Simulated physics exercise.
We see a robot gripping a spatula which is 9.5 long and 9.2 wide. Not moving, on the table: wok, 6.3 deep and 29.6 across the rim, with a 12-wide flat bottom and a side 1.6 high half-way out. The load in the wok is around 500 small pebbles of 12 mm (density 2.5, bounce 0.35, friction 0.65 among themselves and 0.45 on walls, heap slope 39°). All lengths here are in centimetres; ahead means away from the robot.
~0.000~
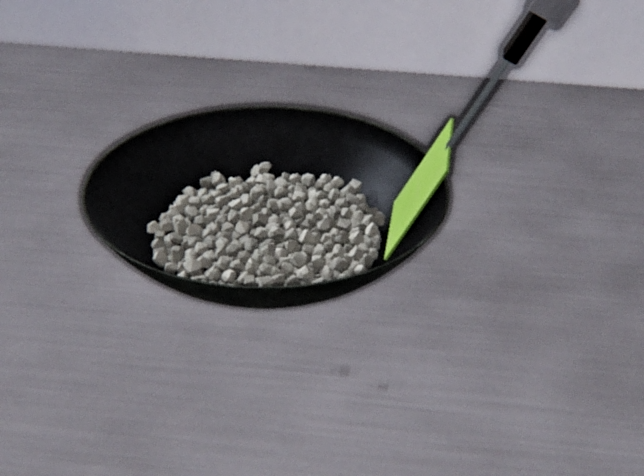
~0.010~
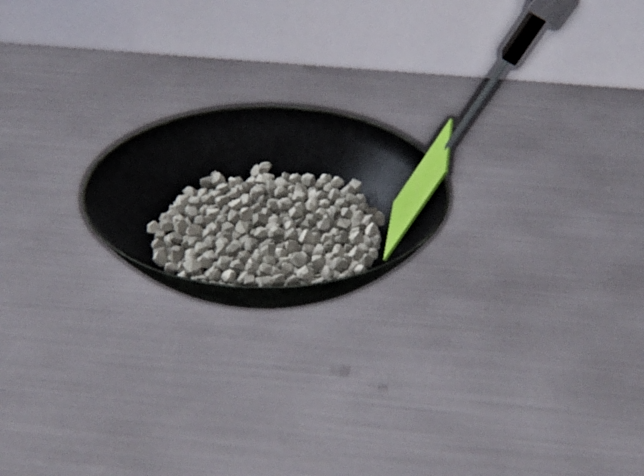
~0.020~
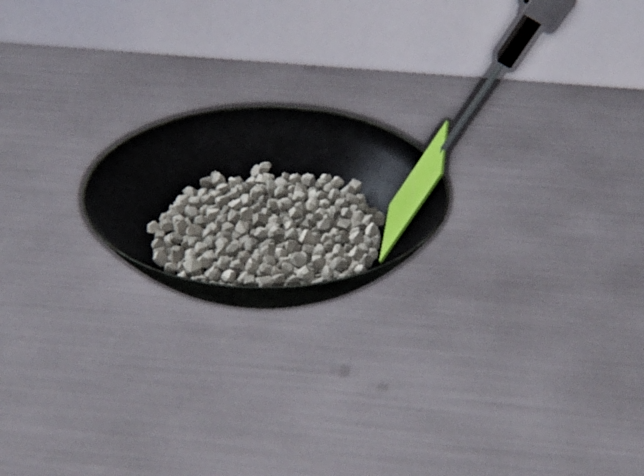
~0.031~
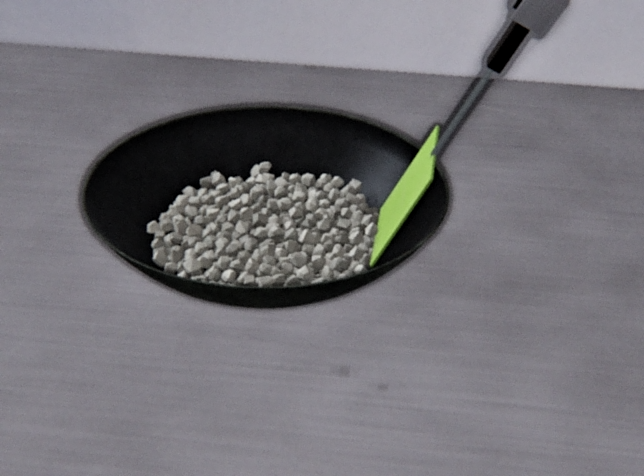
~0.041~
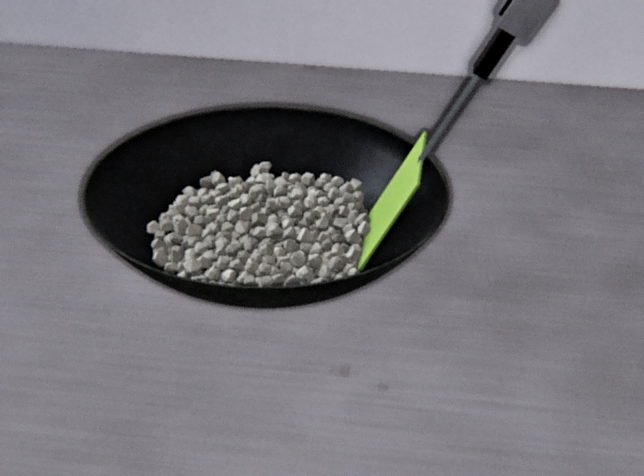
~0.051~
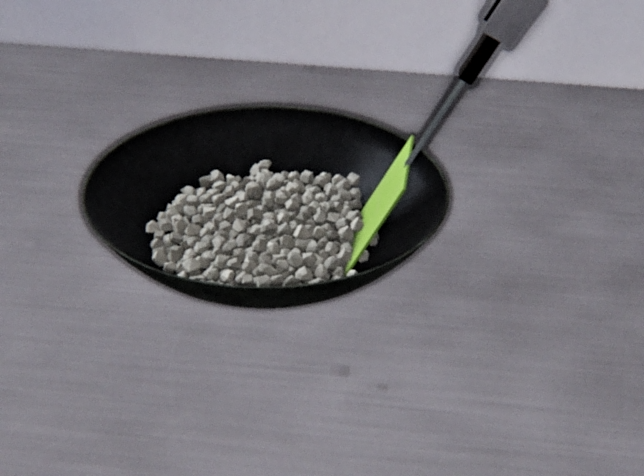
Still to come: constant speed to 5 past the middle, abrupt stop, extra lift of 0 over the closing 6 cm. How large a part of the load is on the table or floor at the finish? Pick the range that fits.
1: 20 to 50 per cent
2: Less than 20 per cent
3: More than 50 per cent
Less than 20 per cent (2).
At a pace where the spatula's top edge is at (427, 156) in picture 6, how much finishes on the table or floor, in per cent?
5 %.
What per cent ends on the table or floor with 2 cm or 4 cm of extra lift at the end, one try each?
I'd say close to 5 percent for the first and close to 5 percent for the second.
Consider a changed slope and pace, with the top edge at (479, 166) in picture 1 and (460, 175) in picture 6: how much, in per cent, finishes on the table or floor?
About 5 per cent.
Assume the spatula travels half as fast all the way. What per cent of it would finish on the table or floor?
I'd reckon close to 5 per cent.
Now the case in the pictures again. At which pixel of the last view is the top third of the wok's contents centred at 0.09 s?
At about (234, 205).
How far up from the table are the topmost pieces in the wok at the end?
Peak at rest, approximately 7.5 centimetres.
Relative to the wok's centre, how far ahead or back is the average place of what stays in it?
It rests close to 6.0 centimetres ahead of centre.
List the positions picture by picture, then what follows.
In the first frame, spatula top edge at (450, 144), sloping 63°; upper third of the load around (266, 221), from x 155 to 380, top at y 170; 495 in the wok.
In the second frame, spatula top edge at (449, 144), sloping 63°; upper third of the load around (266, 221), from x 155 to 380, top at y 170.
In the third frame, spatula top edge at (445, 147), sloping 63°; upper third of the load around (266, 221), from x 155 to 380, top at y 170.
In the fourth frame, spatula top edge at (435, 152), sloping 63°; upper third of the load around (266, 222), from x 155 to 375, top at y 170.
In the fifth frame, spatula top edge at (422, 157), sloping 63°; upper third of the load around (267, 220), from x 155 to 370, top at y 170.
In the sixth frame, spatula top edge at (409, 162), sloping 63°; upper third of the load around (271, 219), from x 155 to 375, top at y 165; 495 in the wok.
By 0.09 s, sloping 63°, highest piece 6 above the table; 495 in the wok.
By 0.13 s, sloping 63°, highest piece 9 above the table; 494 in the wok, 1 on the blade or in flight.
By 0.35 s, sloping 63°, highest piece 7 above the table; 448 in the wok, 41 on the table or floor, 6 on the blade or in flight.
By 1.40 s, sloping 63°, highest piece 7 above the table; 447 in the wok, 48 on the table or floor.
Final count, 447 in the wok, 48 on the table or floor. That is 10 % on the table or floor.
